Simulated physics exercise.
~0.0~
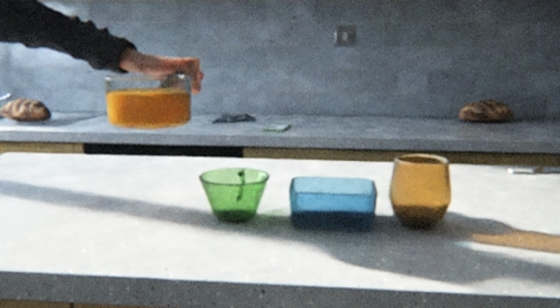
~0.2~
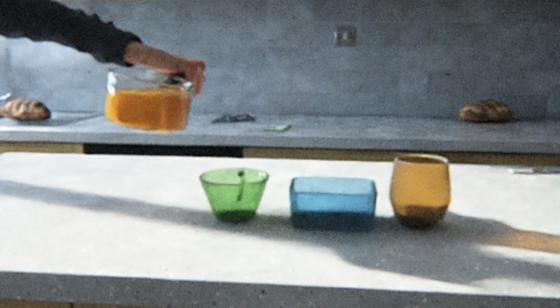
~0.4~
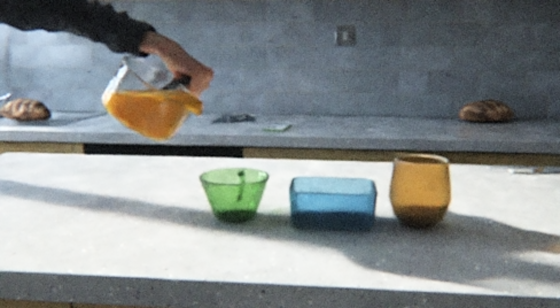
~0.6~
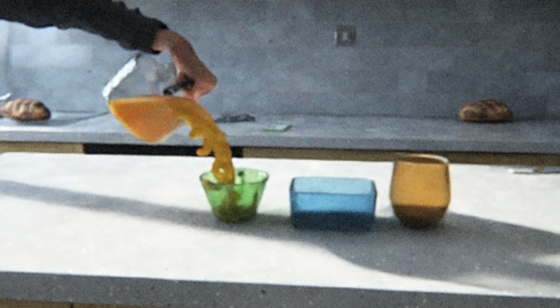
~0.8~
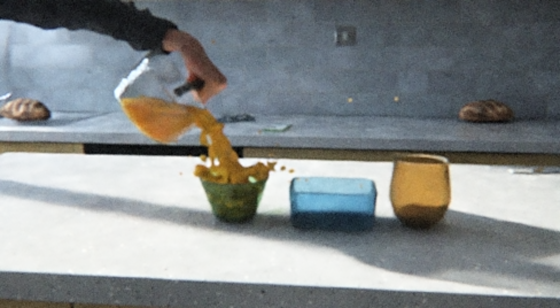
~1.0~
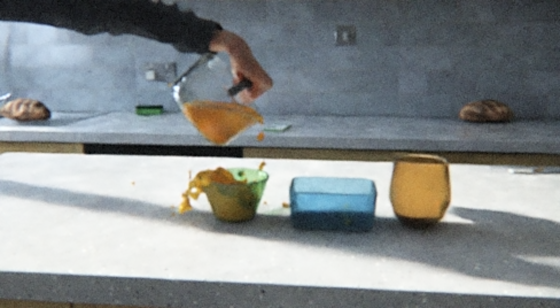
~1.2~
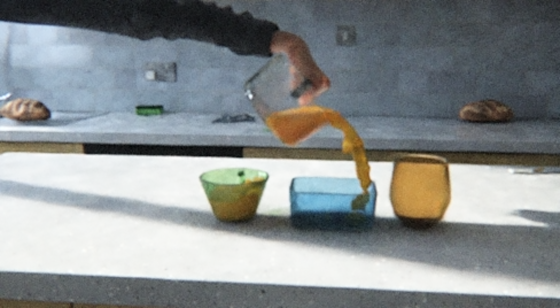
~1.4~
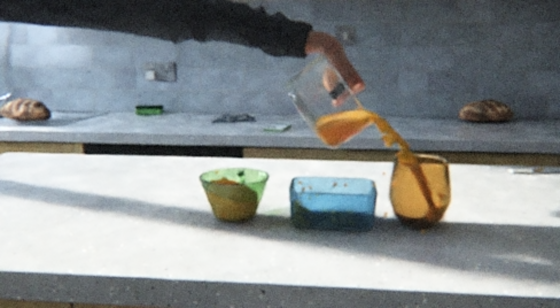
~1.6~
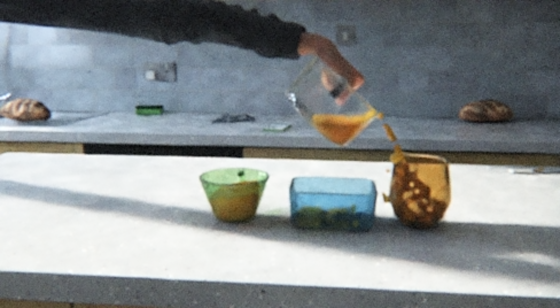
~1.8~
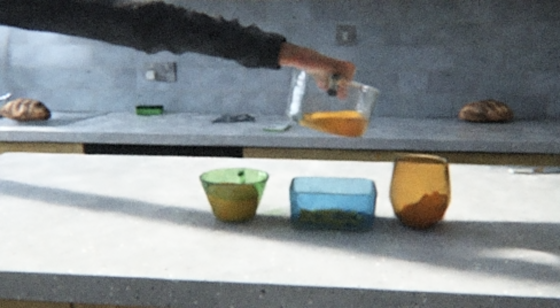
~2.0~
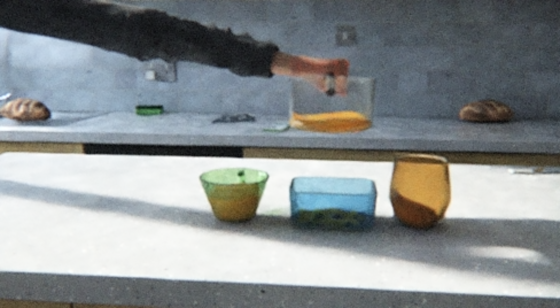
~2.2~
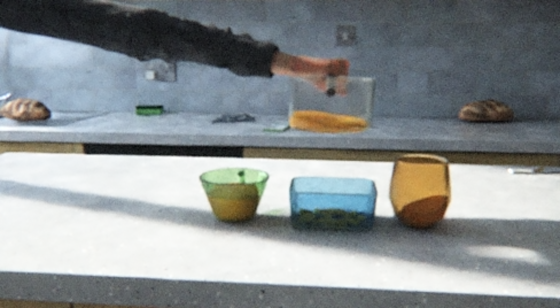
A hand tipped a clear pan of orange juice and swept it rightwards over a green cup, a blue box and an amber glass, splashing some juice at the cup, then levelled the pan with juice still inside and held it there.
